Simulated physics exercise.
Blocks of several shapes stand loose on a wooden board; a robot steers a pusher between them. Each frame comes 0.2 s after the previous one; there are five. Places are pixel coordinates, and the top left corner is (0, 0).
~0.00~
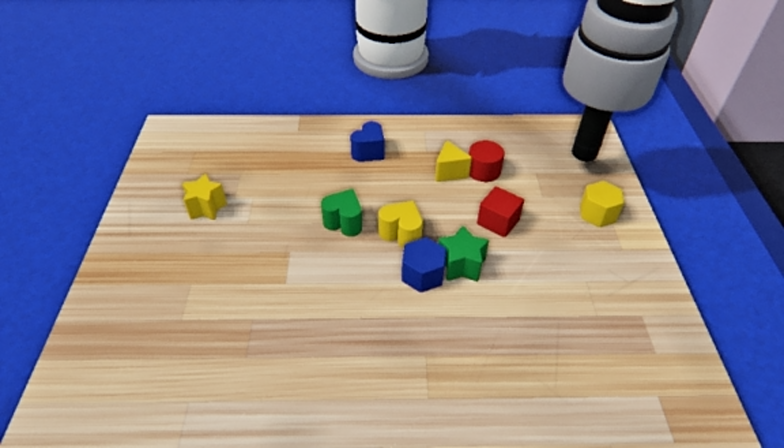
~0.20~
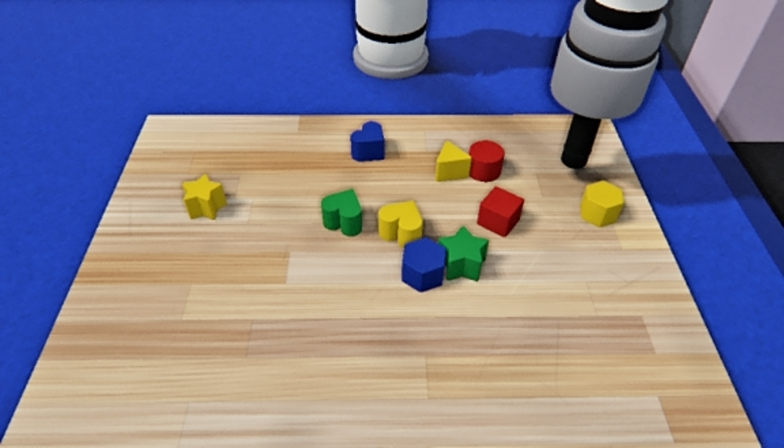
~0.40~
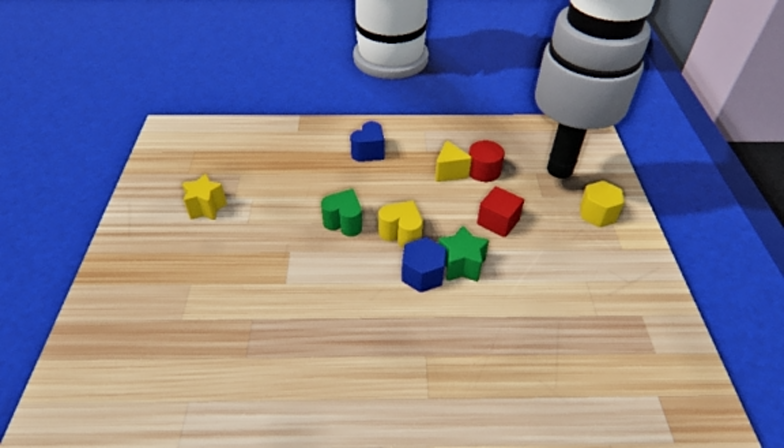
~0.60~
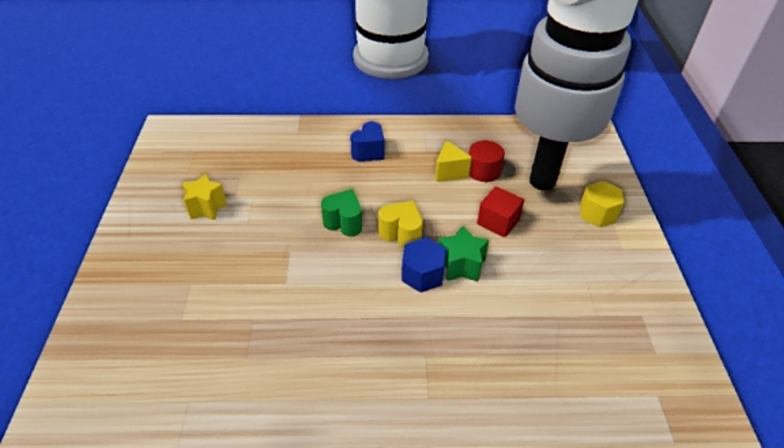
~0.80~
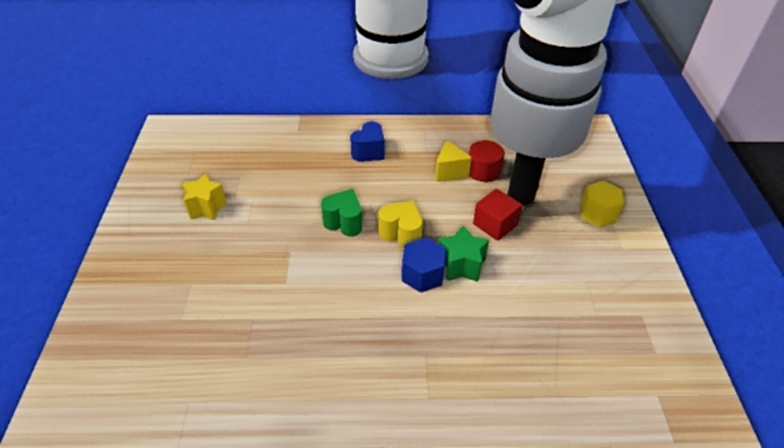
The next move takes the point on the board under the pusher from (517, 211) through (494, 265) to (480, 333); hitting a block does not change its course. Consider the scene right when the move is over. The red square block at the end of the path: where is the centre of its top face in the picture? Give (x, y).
The middle of its top is at (470, 220).
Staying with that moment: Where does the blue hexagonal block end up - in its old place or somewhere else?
That block is shifted.
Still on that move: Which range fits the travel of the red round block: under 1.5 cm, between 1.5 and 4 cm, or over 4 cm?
Short: Under 1.5 cm.
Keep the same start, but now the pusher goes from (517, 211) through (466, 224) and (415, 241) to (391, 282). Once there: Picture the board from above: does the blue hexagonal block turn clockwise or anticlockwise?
Looking down: Clockwise.
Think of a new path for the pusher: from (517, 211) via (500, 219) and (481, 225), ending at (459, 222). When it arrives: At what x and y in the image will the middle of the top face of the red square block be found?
It is at (452, 223).
On the path given first. One third of the way, pusher at (504, 232); blue hexagonal block at (417, 259); green star-shaped block at (458, 246), turned 25° anticlockwise; red square block at (472, 220), turned 50° clockwise.
Two thirds of the way, pusher at (491, 273); blue hexagonal block at (416, 260); green star-shaped block at (455, 248); red square block at (470, 220), turned 60° clockwise.
At the end, pusher at (483, 320); blue hexagonal block at (416, 260); green star-shaped block at (455, 248); red round block not moved; red square block at (470, 220), turned 60° clockwise.
